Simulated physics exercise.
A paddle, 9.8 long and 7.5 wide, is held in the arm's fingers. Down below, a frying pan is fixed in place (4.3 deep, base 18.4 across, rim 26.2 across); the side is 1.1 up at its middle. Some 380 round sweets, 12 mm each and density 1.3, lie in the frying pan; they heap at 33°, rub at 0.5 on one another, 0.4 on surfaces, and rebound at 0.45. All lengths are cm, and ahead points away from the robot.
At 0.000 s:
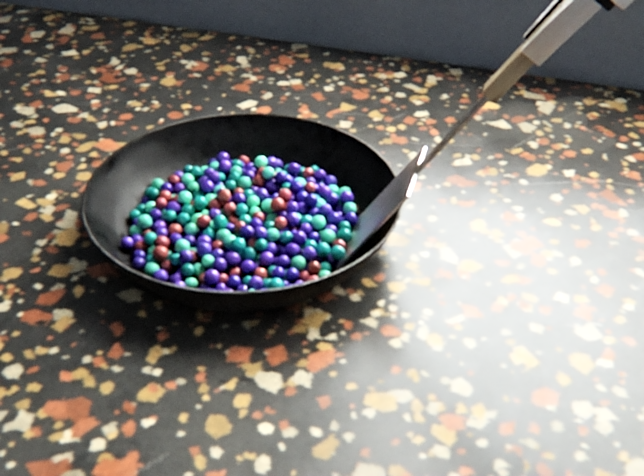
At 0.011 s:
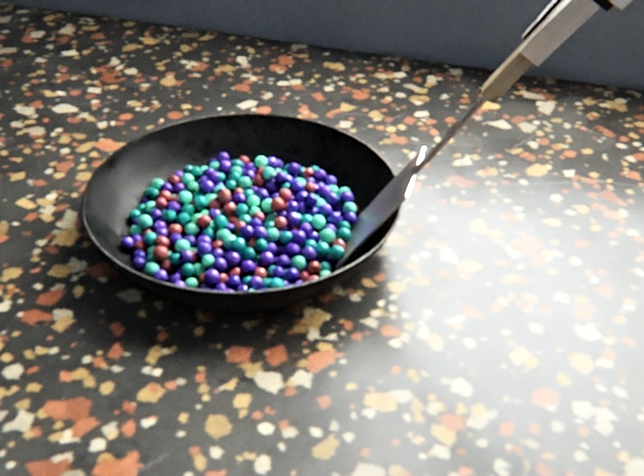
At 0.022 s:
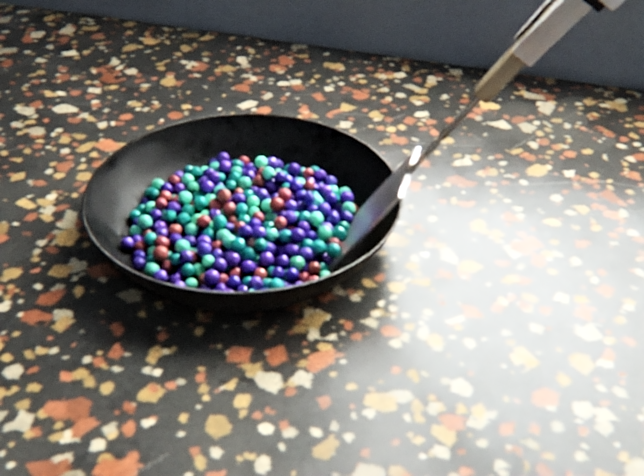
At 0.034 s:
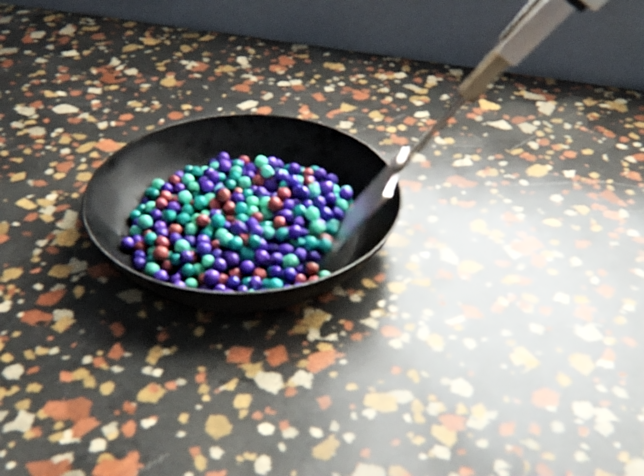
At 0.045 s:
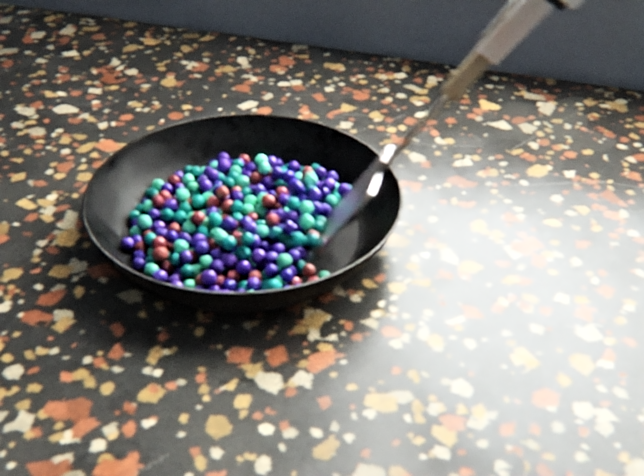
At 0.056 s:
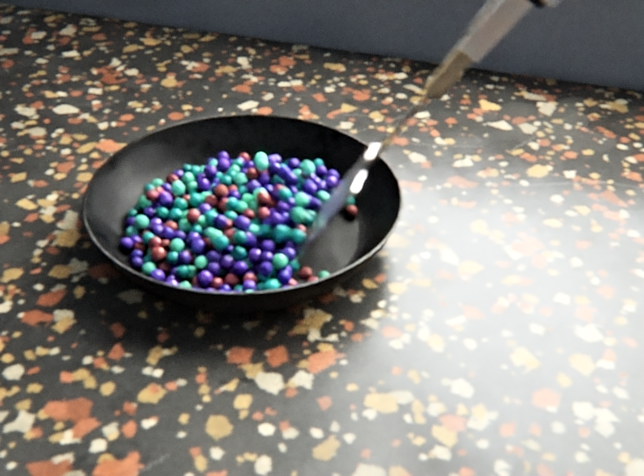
In the video, a robot arm holding a dark paddle lowers its blade slightly and moves it leftward through a black frying pan on a speckled surface, pushing small round purple, teal and reddish-brown sweets to the left.
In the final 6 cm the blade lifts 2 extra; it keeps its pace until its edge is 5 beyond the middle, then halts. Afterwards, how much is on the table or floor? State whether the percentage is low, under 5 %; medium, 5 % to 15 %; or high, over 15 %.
The percentage is medium.
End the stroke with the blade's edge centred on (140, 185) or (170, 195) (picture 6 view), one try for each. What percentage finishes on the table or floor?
Close to 30 and close to 10 per cent, respectively.
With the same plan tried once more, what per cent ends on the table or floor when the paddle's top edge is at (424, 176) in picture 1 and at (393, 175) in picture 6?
About 0 per cent.
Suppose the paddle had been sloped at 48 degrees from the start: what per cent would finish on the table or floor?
It would then be close to 5 %.
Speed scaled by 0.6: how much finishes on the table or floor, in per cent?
Estimate: Approx. 0 %.
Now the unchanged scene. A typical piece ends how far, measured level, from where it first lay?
About 3 cm.
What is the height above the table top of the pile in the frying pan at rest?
Top of the heap: Roughly 5.0 cm above the table top.
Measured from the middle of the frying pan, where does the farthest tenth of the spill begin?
About 50 cm.
By 0.08 s, sloping 58°, highest piece 6 above the table; 385 in the frying pan.
By 0.11 s, sloping 58°, highest piece 7 above the table; 385 in the frying pan.
By 0.32 s, sloping 58°, highest piece 5 above the table; 357 in the frying pan, 26 on the table or floor, 2 on the blade or in flight.
By 1.37 s, sloping 58°, highest piece 5 above the table; 357 in the frying pan, 28 on the table or floor.
Final count, 357 in the frying pan, 28 on the table or floor. That is 7 % on the table or floor.
